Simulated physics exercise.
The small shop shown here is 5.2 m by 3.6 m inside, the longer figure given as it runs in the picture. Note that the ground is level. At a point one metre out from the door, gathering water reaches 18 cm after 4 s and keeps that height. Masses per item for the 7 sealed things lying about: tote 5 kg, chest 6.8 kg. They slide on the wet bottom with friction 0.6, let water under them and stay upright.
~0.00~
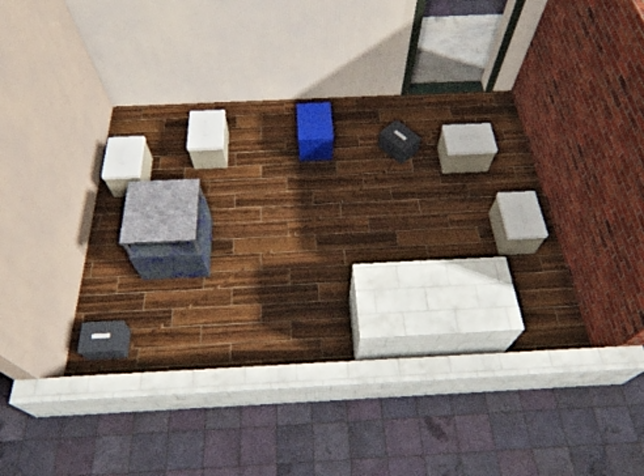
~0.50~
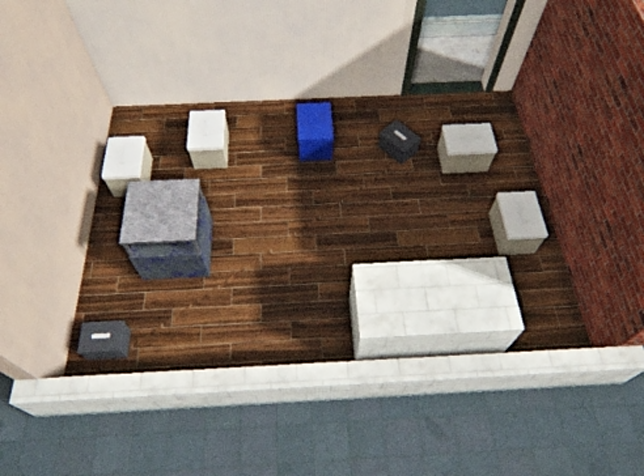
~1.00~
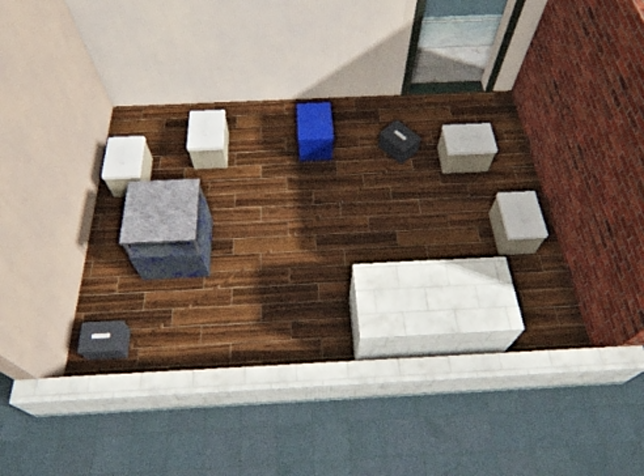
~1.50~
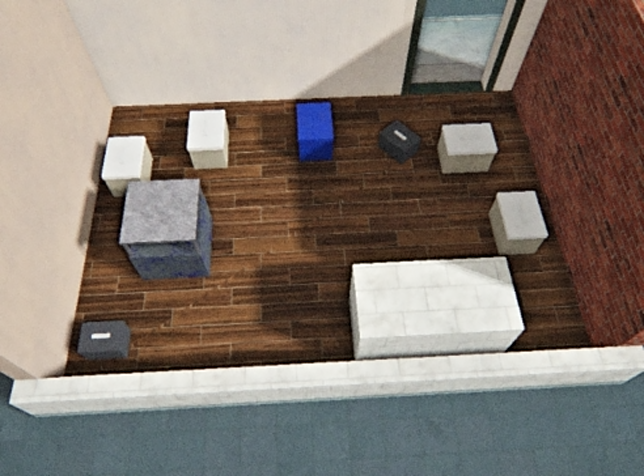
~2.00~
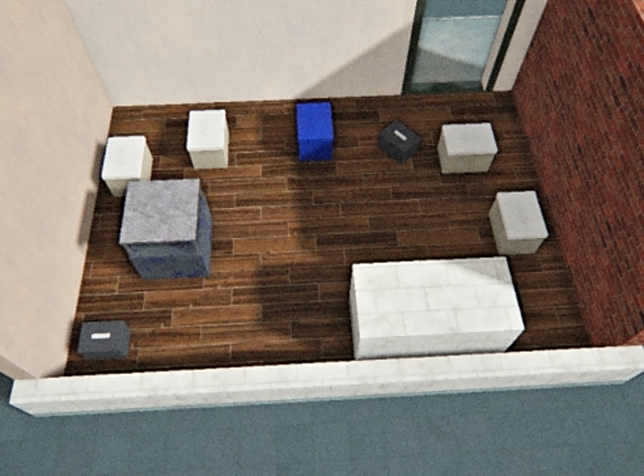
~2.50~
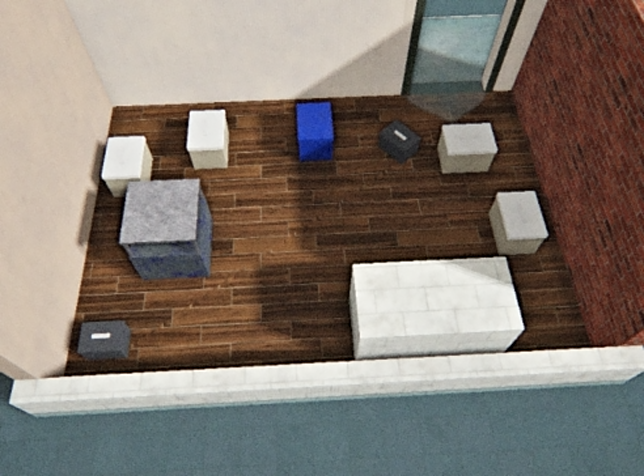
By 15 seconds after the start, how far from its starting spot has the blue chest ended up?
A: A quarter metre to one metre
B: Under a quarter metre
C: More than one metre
(B) Under a quarter metre.
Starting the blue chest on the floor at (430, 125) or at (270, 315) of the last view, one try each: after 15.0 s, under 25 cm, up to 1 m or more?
Try one: Large displacement; try two: Large displacement.
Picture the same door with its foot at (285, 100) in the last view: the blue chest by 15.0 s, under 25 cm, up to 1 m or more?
In that case the blue chest goes a long way.
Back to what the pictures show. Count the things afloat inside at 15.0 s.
I count 7.
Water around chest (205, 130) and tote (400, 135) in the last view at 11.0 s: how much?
I'd estimate 2 cm for the first and 3 cm for the second.
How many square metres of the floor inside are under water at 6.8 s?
Roughly 10.0 m2 of it is wet.
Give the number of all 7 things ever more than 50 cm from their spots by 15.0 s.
The number is 6.
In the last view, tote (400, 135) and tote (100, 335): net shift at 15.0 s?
In that order: 200 cm, 250 cm.
After 3.5 s the blue chest is near (315, 121), 0.0 m from its start, aground; 0 afloat.
After 6.8 s the blue chest is near (315, 121), 0.0 m from its start, aground; 2 afloat.
After 11.0 s the blue chest is near (315, 121), 0.0 m from its start, aground; 2 afloat.
After 15.0 s the blue chest is near (319, 123), 0.1 m from its start, afloat; 7 afloat.
